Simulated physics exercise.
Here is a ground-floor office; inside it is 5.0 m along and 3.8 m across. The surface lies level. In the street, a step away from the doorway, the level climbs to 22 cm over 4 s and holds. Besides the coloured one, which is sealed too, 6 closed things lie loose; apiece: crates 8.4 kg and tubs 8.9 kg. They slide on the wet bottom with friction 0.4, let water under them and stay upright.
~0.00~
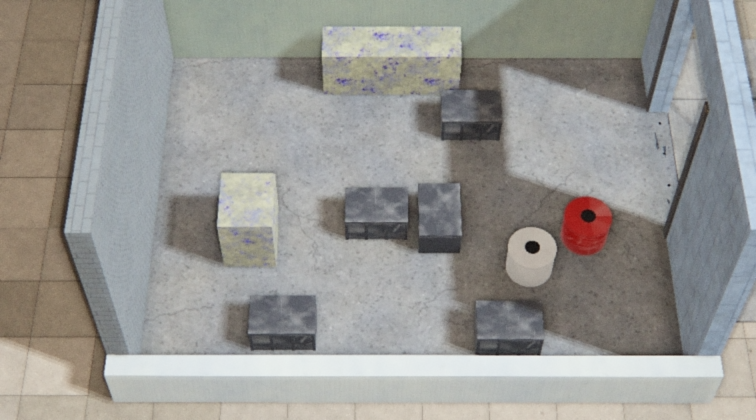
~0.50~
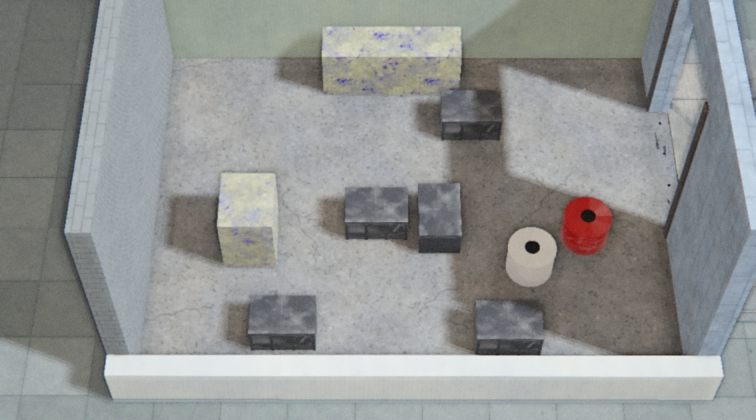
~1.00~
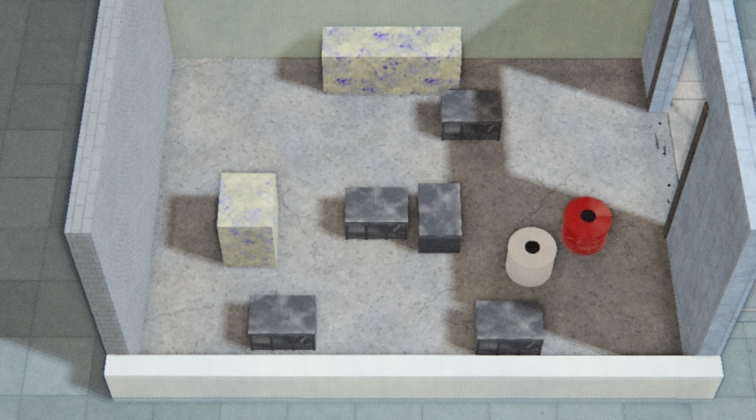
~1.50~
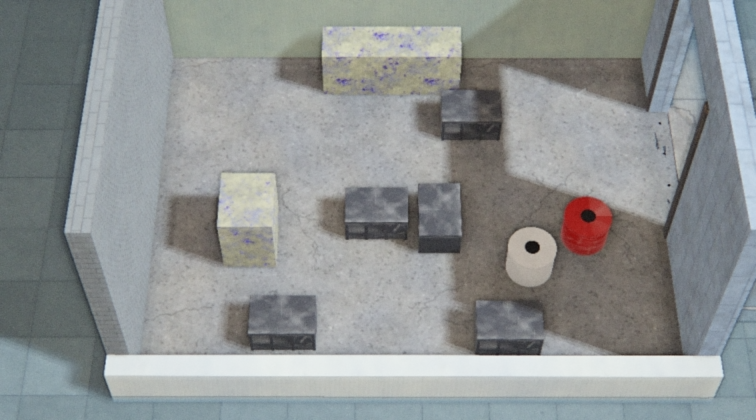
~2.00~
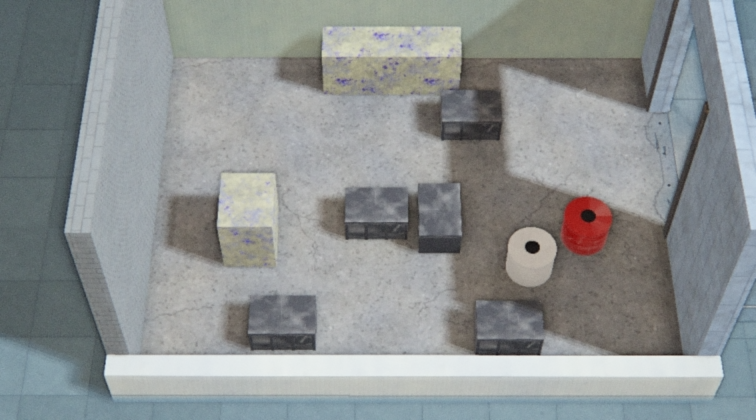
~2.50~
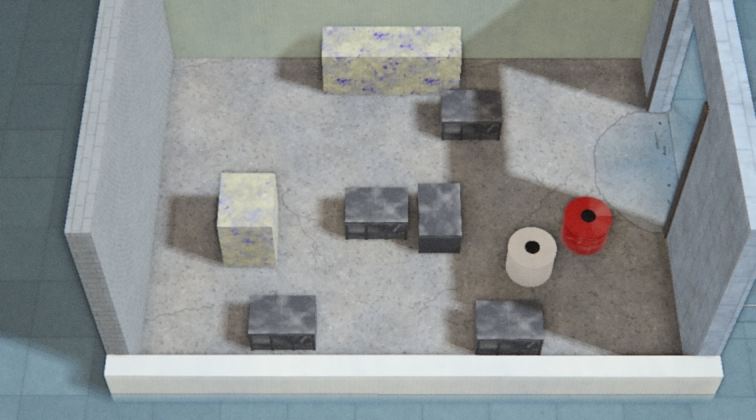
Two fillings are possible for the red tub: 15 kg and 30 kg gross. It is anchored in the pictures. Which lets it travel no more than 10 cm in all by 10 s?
I expect that only the larger load is enough.
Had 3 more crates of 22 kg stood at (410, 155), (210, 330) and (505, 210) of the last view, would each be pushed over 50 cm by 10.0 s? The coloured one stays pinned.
In that order: Over, under, past it.
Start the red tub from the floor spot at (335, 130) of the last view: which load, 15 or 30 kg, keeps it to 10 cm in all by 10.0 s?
Only the larger holds.
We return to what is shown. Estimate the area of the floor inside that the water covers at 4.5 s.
Roughly 6.5 m2.
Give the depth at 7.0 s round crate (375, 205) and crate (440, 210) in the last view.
About 3 and 4 cm.
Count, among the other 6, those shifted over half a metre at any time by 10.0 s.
I count 3.
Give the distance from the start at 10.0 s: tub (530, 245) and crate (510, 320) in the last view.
In that order: 0 cm, 50 cm.
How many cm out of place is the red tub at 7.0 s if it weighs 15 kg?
Roughly 20 cm.
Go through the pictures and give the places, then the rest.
The red tub at (588, 216), on the bottom; 0.0 m2 under water; 0 of 7 have shifted, in the first frame.
The red tub at (588, 216), on the bottom; 0.0 m2 under water; 0 of 7 have shifted, in the second frame.
The red tub at (588, 216), on the bottom; water covers 0.0 m2; 0 of 7 have shifted, in the third frame.
The red tub at (588, 216) rests on the ground; water covers 0.0 m2; 0 of 7 have shifted, in the fourth frame.
The red tub at (588, 216), on the bottom; 0.0 m2 under water; 0 of 7 have shifted, in the fifth frame.
The red tub at (588, 216), on the bottom; water covers 0.7 m2; 0 of 7 have shifted, in the sixth frame.
After 3.5 s the red tub would be 0 cm from its start with 15 kg and 0 cm from its start with 30 kg; 2 cm of water round it then.
After 4.5 s the red tub would be 7 cm from its start with 15 kg and 0 cm from its start with 30 kg; 6 cm of water round it then.
After 7.0 s the red tub would be 22 cm from its start with 15 kg and 0 cm from its start with 30 kg; 6 cm of water round it then.
After 10.0 s the red tub would be 25 cm from its start with 15 kg and 0 cm from its start with 30 kg; 7 cm of water round it then.
